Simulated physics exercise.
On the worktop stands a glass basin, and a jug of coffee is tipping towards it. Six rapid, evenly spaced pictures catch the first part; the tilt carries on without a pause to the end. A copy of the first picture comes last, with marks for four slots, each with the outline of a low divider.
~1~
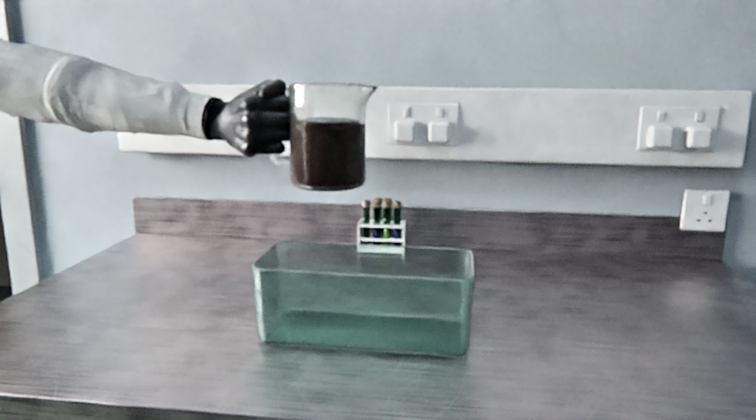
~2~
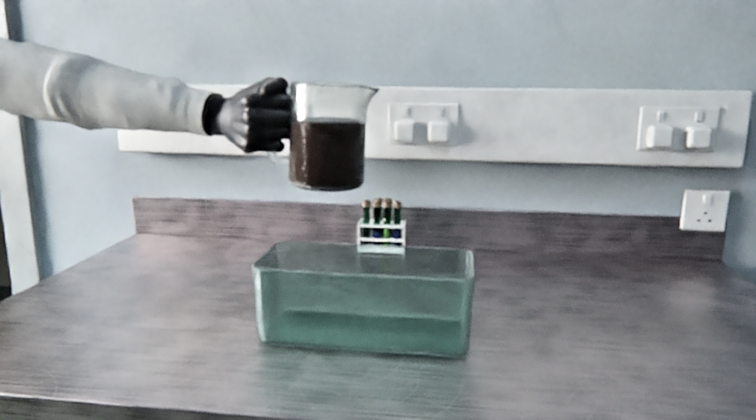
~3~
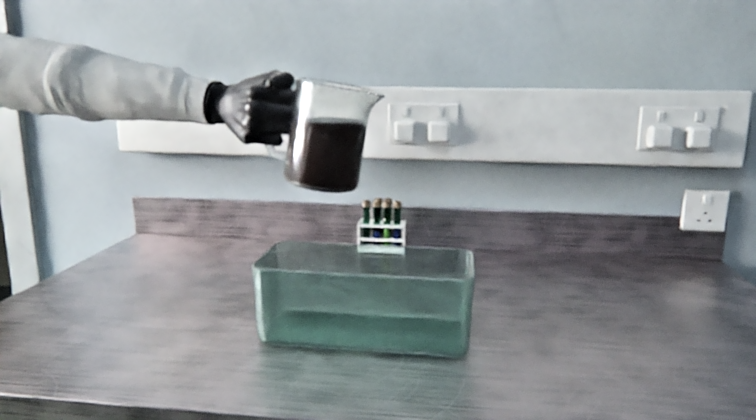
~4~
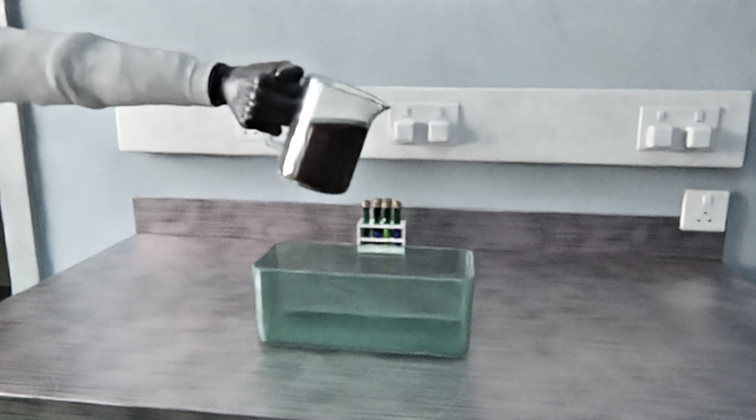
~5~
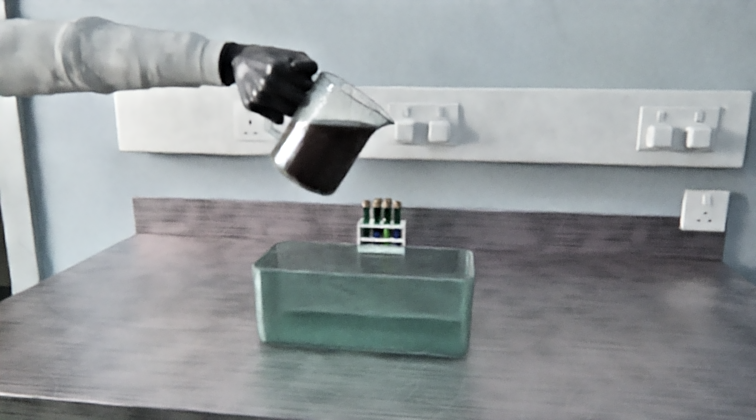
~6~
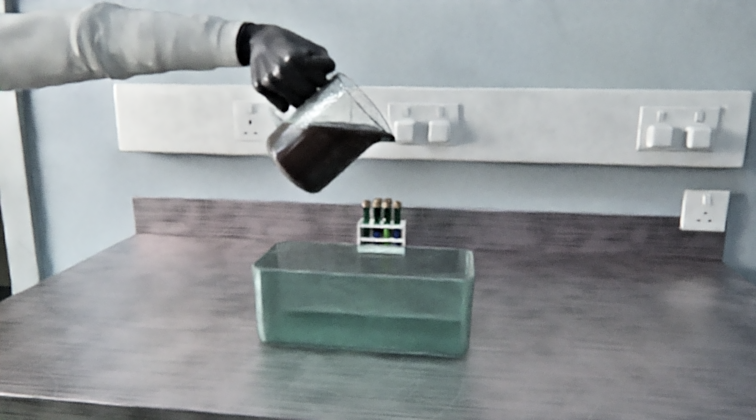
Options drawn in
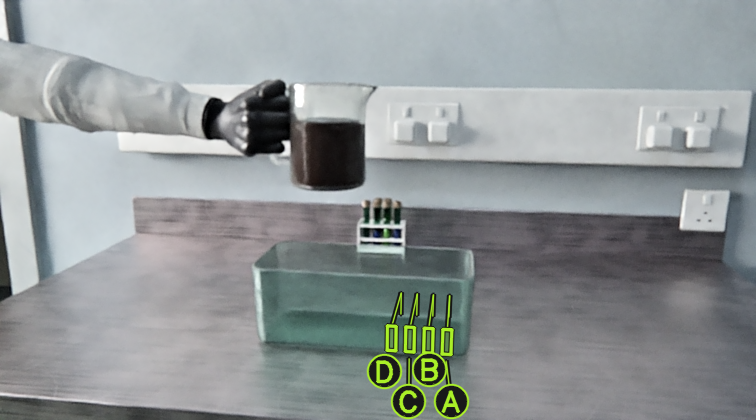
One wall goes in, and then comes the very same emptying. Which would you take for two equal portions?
The best position is C.
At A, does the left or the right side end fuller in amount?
The left side.
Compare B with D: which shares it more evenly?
That is position D.
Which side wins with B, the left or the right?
More ends on the left.
On the marked copy, A at (446, 361); B at (427, 359); C at (409, 358); D at (390, 357).
With A, about 84 % ends left of the wall and 15 % right of it.
With B, about 69 % ends left of the wall and 29 % right of it.
With C, about 45 % ends left of the wall and 51 % right of it; 4 % is lost outside.
With D, about 36 % ends left of the wall and 59 % right of it; 5 % is lost outside.
